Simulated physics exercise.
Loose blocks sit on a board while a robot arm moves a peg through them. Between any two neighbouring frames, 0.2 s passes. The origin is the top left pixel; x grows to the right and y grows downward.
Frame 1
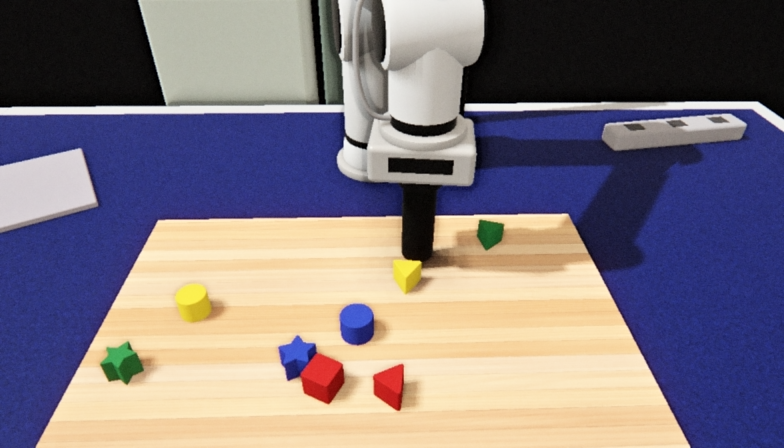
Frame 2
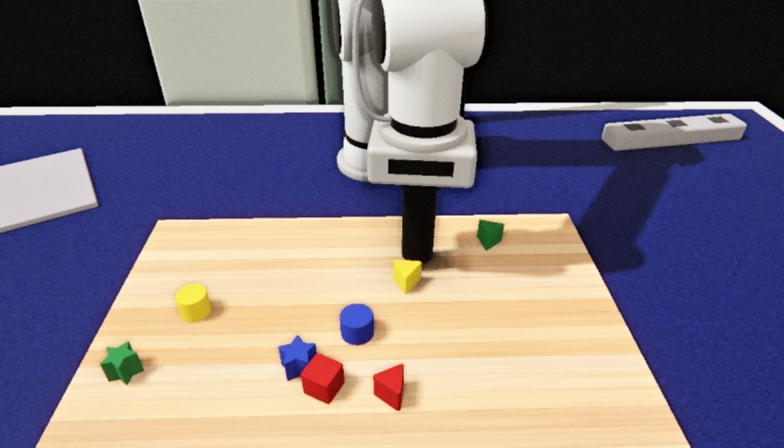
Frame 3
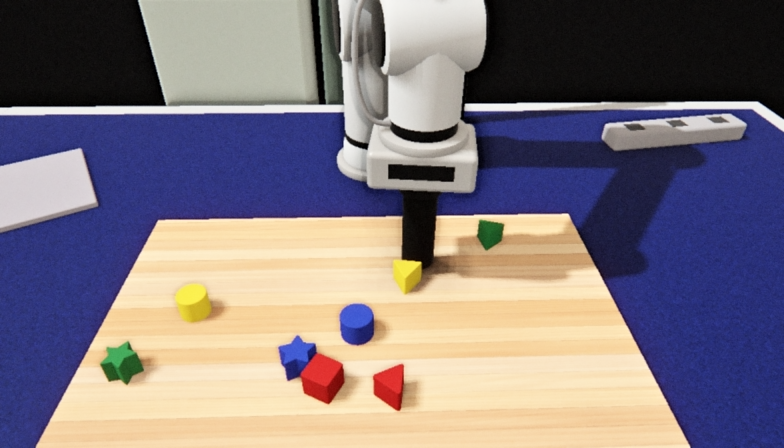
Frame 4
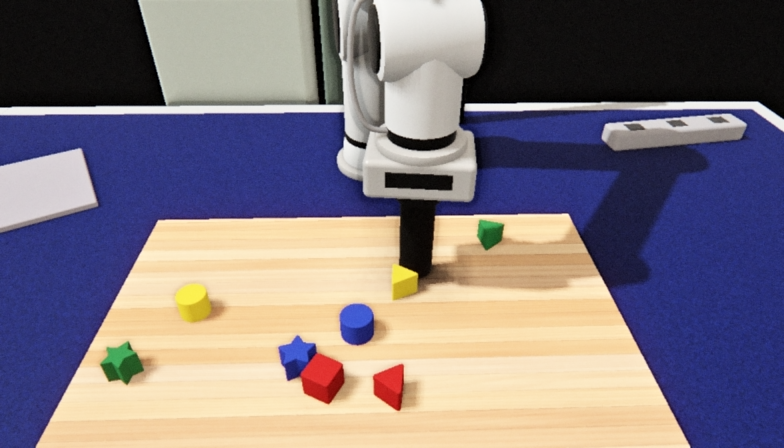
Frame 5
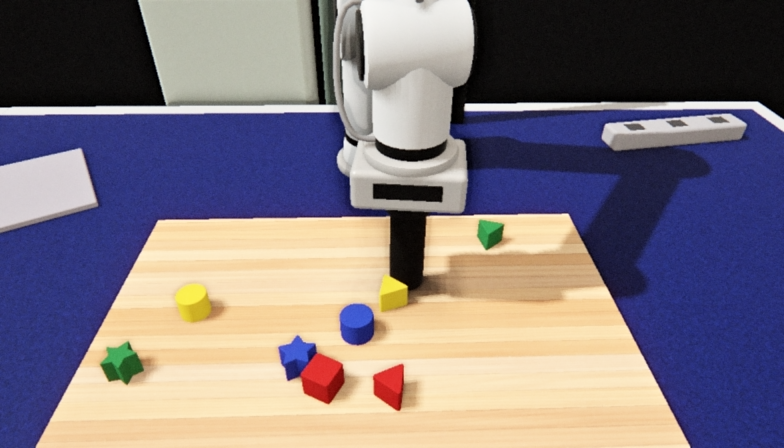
A robot arm's black peg stayed almost still at first, then nudged the yellow triangular block a little toward the viewer and left, nearer the blue round block, while the other blocks stayed put.
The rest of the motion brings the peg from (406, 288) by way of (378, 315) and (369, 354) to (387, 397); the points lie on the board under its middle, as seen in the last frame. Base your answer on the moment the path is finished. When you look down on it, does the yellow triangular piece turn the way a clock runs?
Yes, I think so.
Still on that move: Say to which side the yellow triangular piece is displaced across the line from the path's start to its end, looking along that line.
Facing the way the path runs, start to end, you'll find the yellow triangular piece has shifted right.
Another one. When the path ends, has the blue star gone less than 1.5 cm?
That would be a yes.
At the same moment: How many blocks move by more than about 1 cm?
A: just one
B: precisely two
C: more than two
(C)
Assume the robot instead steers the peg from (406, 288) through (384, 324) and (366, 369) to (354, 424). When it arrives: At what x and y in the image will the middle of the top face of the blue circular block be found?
Near (326, 339).
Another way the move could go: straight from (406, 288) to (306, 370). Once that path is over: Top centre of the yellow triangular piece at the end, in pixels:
At the end it should sit near (358, 343).
On the path given first. One third of the way, peg (377, 308); blue circular block (341, 331); yellow triangular piece (364, 318), turned 35° anticlockwise.
Two thirds of the way, peg (369, 347); blue star (291, 350); red four-sided block (319, 370), turned 15° anticlockwise; blue circular block (327, 343); yellow triangular piece (353, 359).
At the end, peg (387, 390); blue star (291, 350); red four-sided block (319, 370), turned 15° anticlockwise; blue circular block (327, 343); yellow triangular piece (350, 379), turned 30° clockwise; red triangular piece (409, 401), turned 20° anticlockwise.
